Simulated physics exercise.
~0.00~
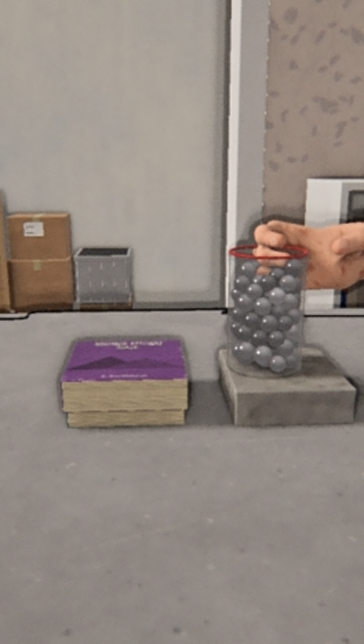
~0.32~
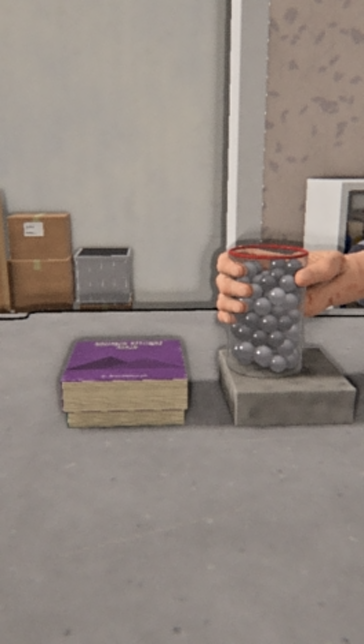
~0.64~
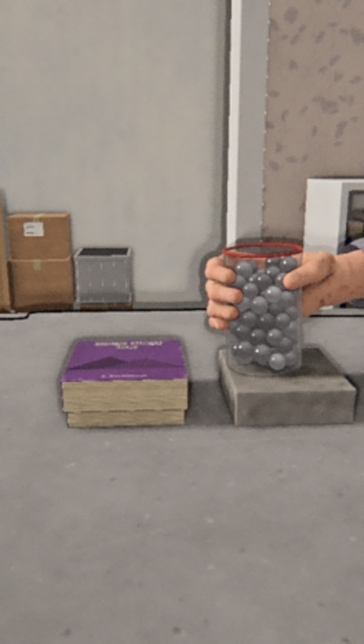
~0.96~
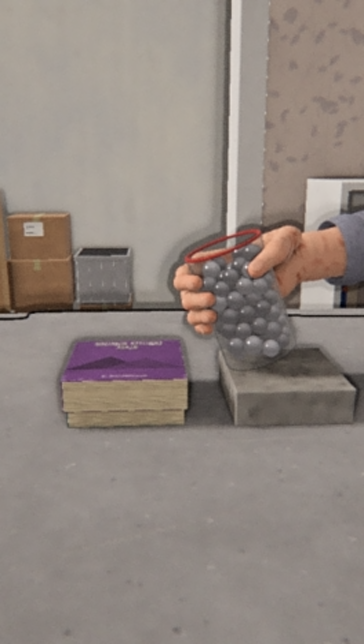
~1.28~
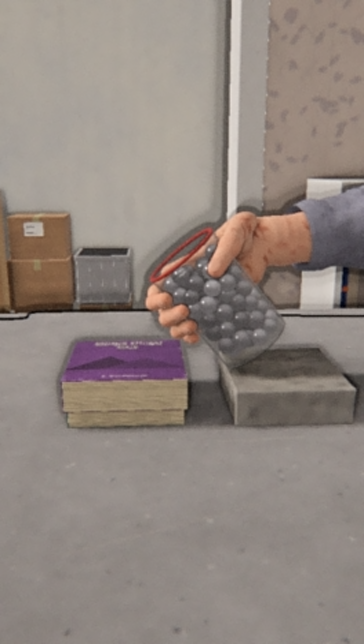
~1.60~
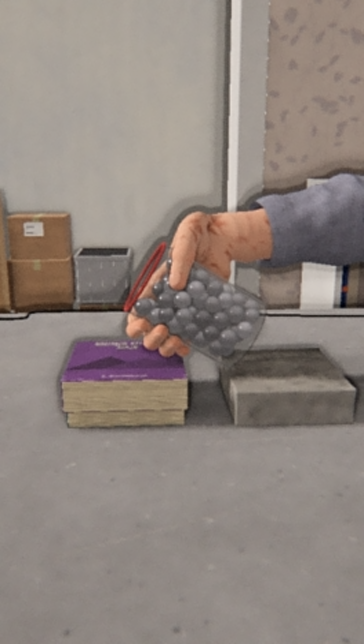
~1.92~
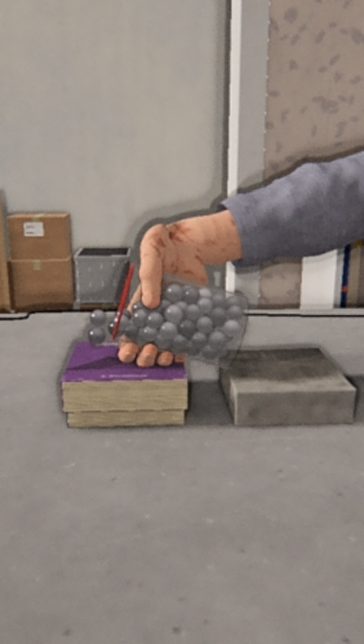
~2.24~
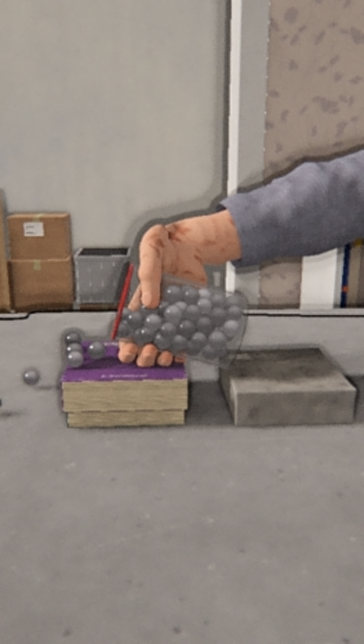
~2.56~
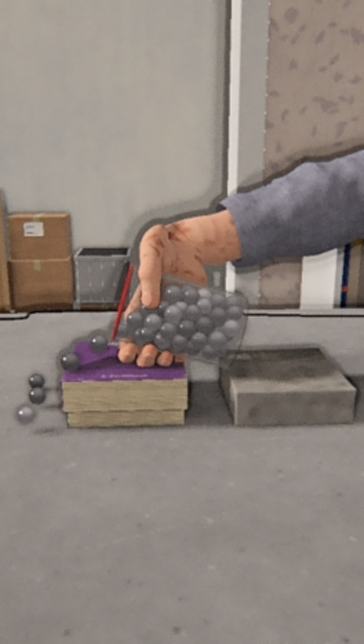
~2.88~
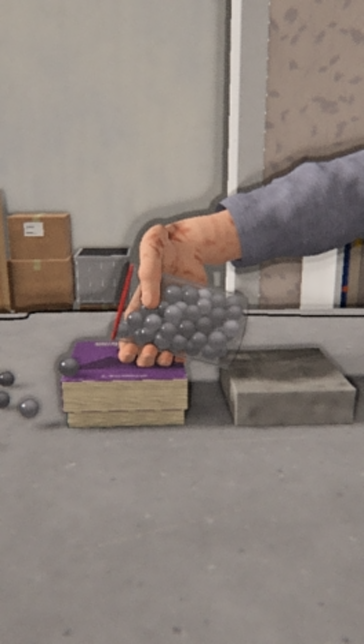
A hand grips a clear jar of grey steel balls standing on a grey block, lifts it left and tips it onto a pile of purple-covered books, where a small part of the balls spills out to the left while most stay inside the held jar.
